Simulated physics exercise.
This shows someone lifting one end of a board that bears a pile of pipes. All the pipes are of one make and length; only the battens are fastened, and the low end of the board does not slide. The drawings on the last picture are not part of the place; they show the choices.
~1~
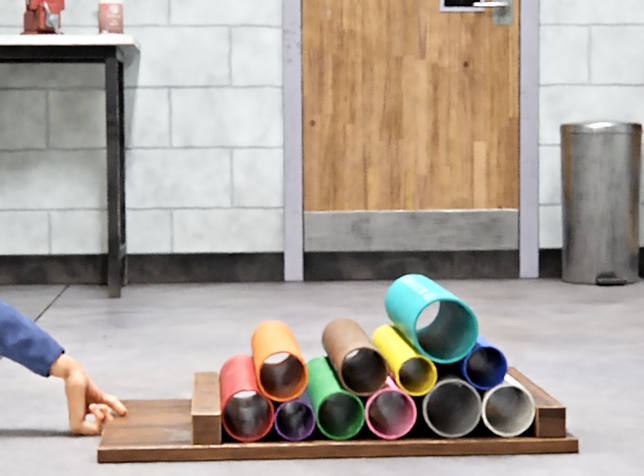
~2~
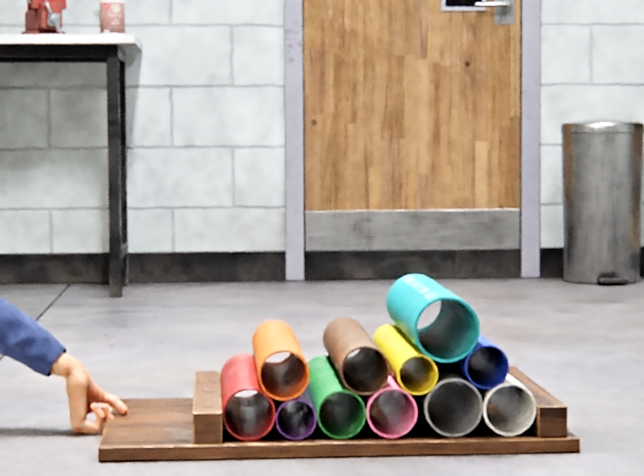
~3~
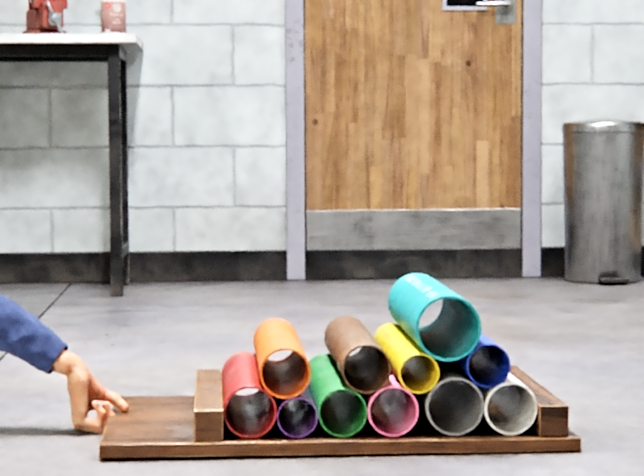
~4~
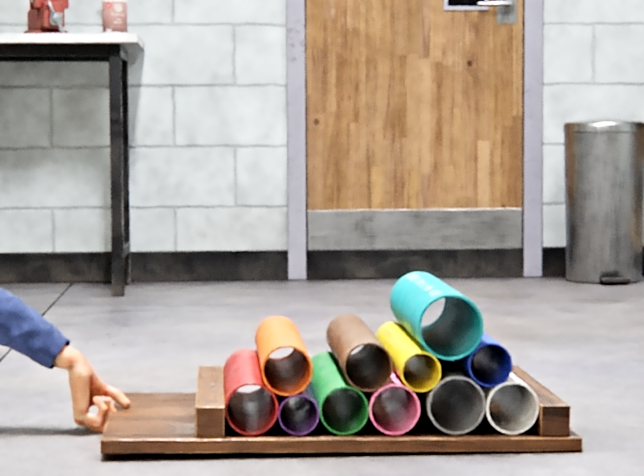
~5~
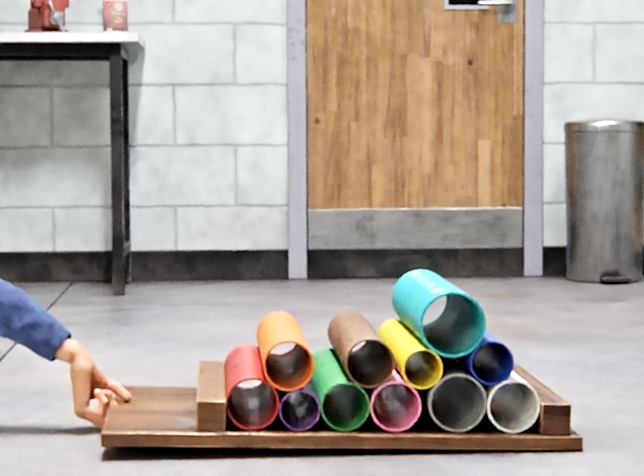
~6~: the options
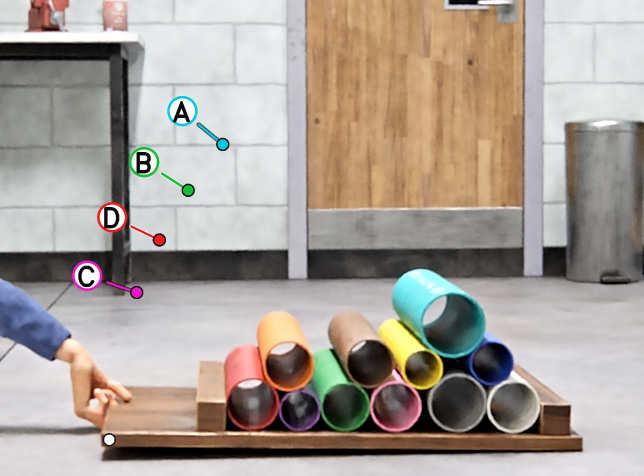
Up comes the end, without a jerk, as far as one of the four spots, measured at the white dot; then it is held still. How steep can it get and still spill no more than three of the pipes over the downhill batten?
Raise it to B.
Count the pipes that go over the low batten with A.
With A, five.
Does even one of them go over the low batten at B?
Yes, at B.
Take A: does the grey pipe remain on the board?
Yes, with A.
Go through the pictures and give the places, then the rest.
Green pipe (340, 415); pink pipe (391, 413); grey pipe (453, 408), in the first picture.
Grey pipe (454, 408); white pipe (510, 409), in the second picture.
Board (332, 407); red pipe (250, 412); purple pipe (298, 417); turquoise pipe (448, 328), in the third picture.
Board (333, 405); red pipe (251, 409); purple pipe (299, 415), in the fourth picture.
Board (334, 402); red pipe (252, 404); purple pipe (300, 410), in the fifth picture.
On the copy, A at (223, 145); B at (188, 191); C at (137, 293); D at (159, 240); the white dot at (109, 440).
On B. First, board at 19°.
Then, board at 33°.
Finally, board at 33°, two over the low batten (blue, turquoise).
By contrast, A five over the low batten; C two over the low batten (blue, turquoise); D two over the low batten (blue, turquoise).
